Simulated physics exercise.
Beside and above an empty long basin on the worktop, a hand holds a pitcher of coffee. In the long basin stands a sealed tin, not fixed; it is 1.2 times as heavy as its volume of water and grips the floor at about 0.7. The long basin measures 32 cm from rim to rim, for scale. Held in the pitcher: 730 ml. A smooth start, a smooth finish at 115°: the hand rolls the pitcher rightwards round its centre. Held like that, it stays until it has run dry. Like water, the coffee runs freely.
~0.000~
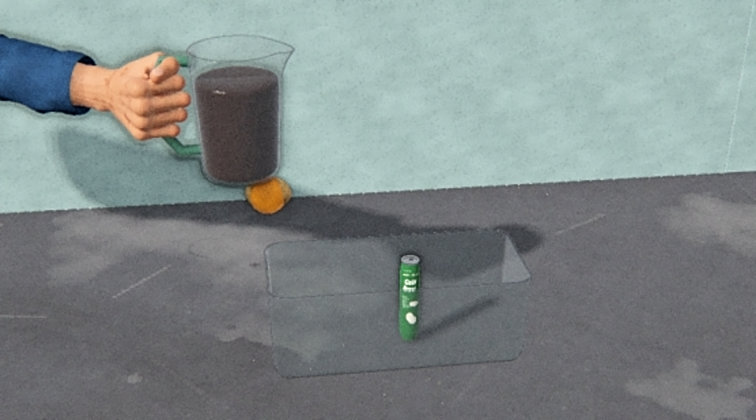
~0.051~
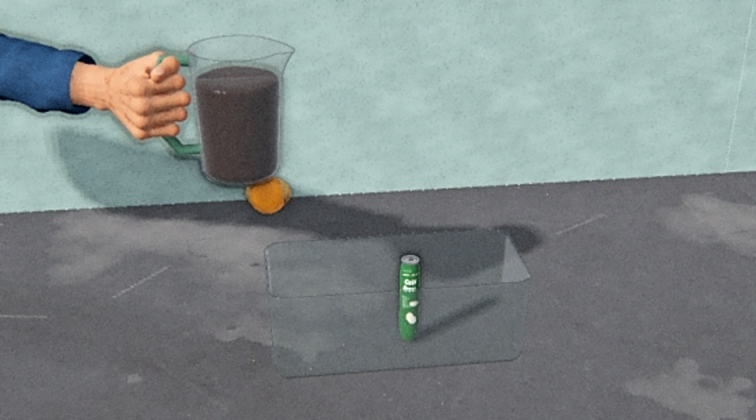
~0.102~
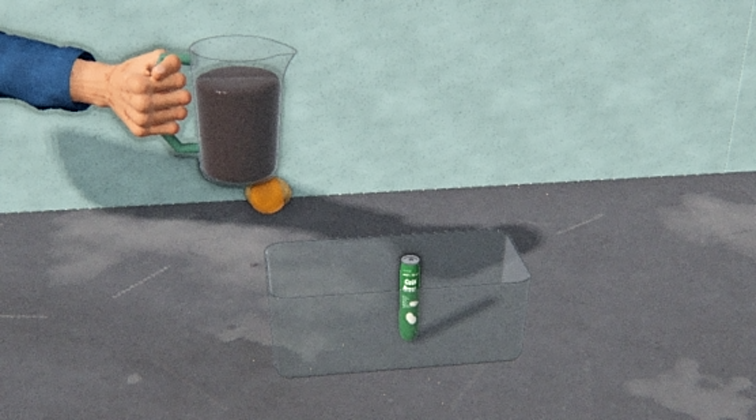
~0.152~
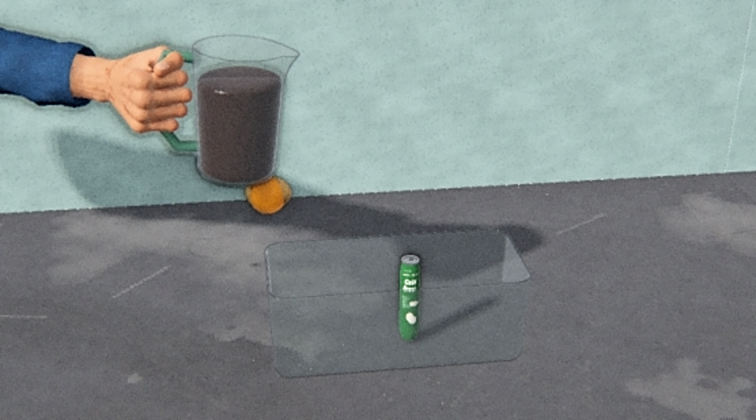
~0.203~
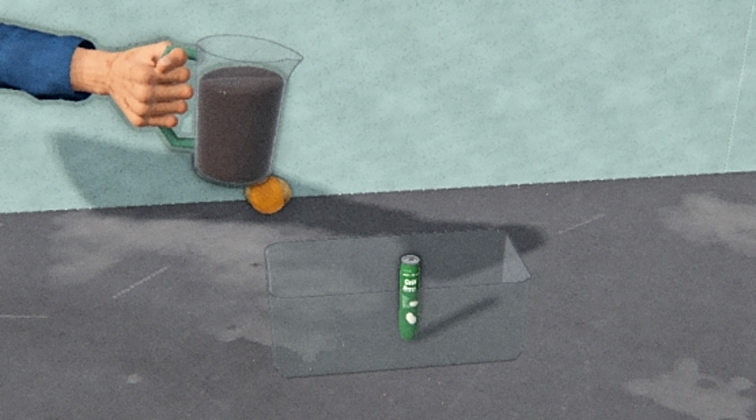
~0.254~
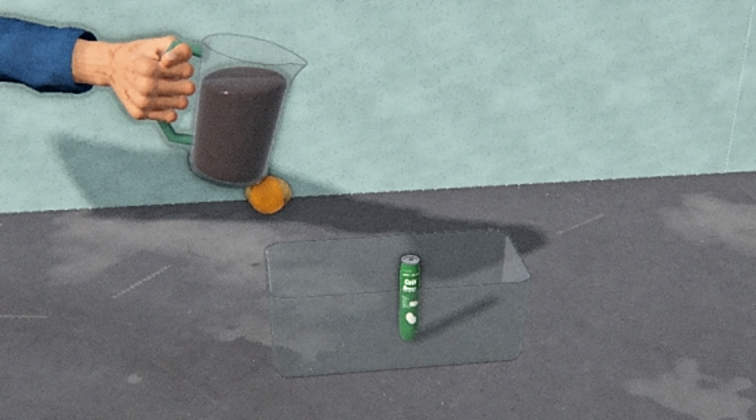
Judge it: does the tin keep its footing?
No, it tips over.
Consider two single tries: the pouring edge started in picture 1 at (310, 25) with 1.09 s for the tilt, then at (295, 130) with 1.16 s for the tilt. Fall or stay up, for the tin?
The tin overturns the first time and stays vertical the second time.
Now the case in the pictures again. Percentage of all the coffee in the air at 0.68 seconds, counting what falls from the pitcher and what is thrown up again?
About 12 per cent.
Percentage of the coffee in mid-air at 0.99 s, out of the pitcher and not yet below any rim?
Near 32 per cent, I'd say.
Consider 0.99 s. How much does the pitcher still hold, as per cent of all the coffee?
Close to 28 percent of the total.
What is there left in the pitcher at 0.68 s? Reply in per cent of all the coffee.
I'd put it near 88 percent.
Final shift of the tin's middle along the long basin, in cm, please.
Around 8.0 cm.
After 0.68 s the tilt is 72° and 88 per cent is still to pour; the tin stands where it began.
After 0.99 s the tilt is 109° and 28 per cent is still to pour; the tin leans 12°.
After 1.31 s the tilt is 115° and 0 per cent is still to pour; the tin lies on its side.
After 1.66 s the tilt is 115° and 0 per cent is still to pour; the tin lies on its side.
In the end the tin lies on its side.
